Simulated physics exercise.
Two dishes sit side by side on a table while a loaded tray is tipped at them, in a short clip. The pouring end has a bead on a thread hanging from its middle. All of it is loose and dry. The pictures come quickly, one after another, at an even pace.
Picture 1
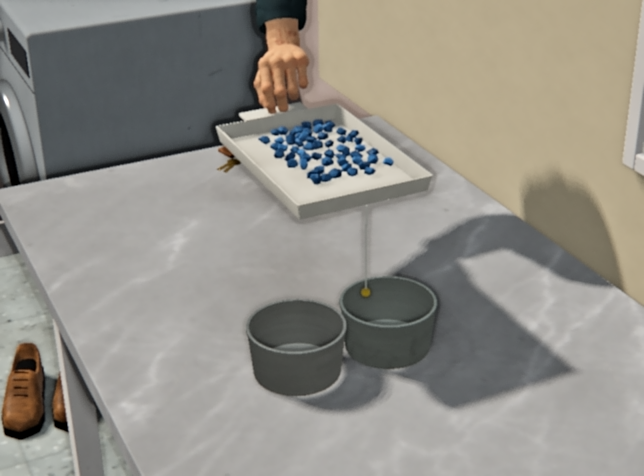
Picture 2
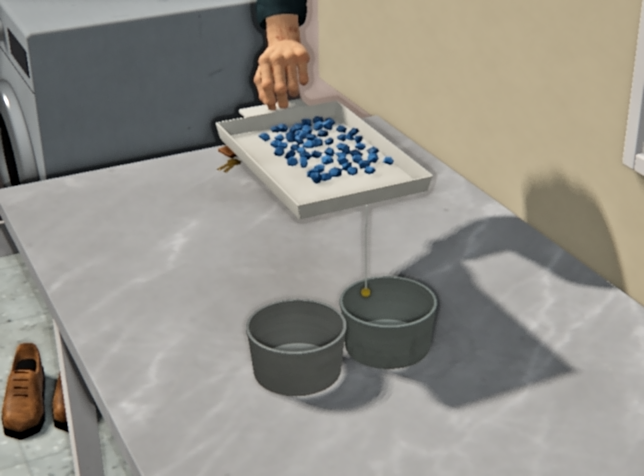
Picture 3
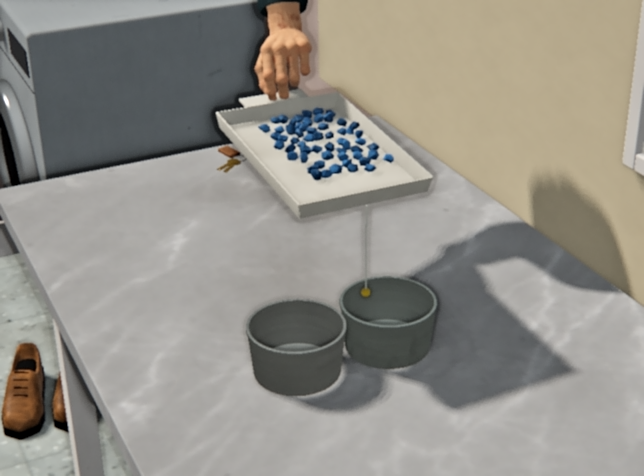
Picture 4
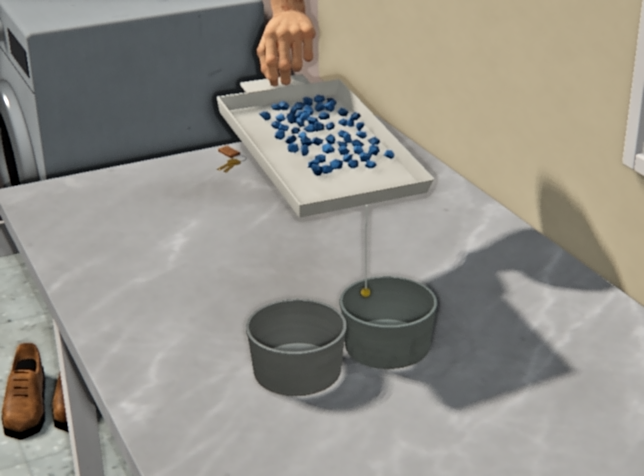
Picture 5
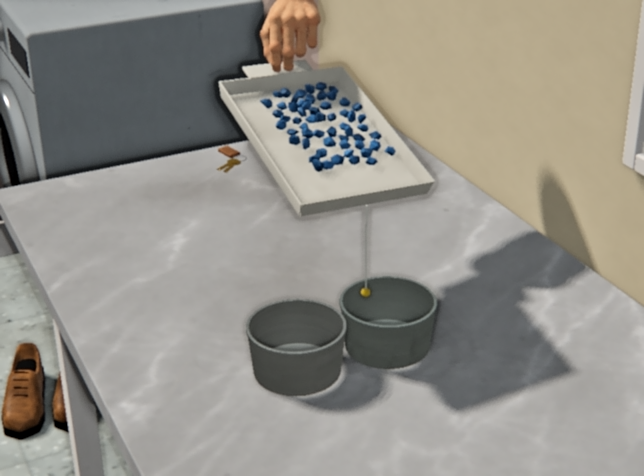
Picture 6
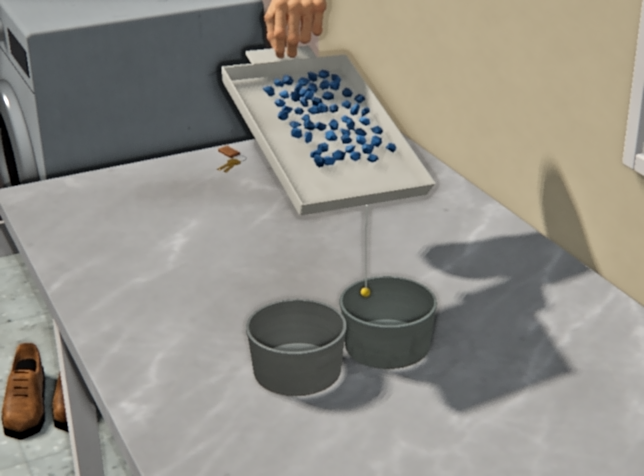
In the video, a hand holds a white tray of blue stones above two gray dishes on a marbled table, then gradually raises the tray's back end, steepening its slope while the stones stay on it.
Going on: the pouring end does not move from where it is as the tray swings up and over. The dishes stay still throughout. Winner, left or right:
Honestly the dish that comes off better is the right one.
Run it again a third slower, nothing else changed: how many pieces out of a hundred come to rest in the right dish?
Expected result: Around 50 per cent.
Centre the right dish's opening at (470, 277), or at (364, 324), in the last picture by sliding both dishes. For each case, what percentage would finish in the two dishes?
You'd see around 40 per cent and then around 20 per cent.
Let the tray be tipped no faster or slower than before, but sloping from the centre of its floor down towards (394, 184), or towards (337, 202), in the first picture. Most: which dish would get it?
For the first heading it's the dish at right, and for the second it's the dish at left.
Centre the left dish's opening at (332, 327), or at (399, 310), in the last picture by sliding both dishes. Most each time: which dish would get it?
The right-placed dish first, the left-placed dish second.
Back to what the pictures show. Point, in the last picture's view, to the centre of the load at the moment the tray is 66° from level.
In the last view the centre sits at roughly (402, 186).
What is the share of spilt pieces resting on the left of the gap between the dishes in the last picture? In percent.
It comes to about 0 percent.
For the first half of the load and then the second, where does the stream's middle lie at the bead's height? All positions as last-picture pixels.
Earlier portion about (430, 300); later portion about (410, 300).
Just after the last frame, tray tipped steeply; the larger part on the tray; about a tenth in the air.
A moment on, tray tipped past a quarter turn; roughly half on the tray; roughly a quarter in the right dish; roughly a third outside both; about a tenth in the air.
Further on, tray tipped past a quarter turn; roughly half in the right dish; roughly half outside both.
When it is over, tray tipped past a quarter turn; not one in the left dish; roughly half in the right dish; roughly half outside both.
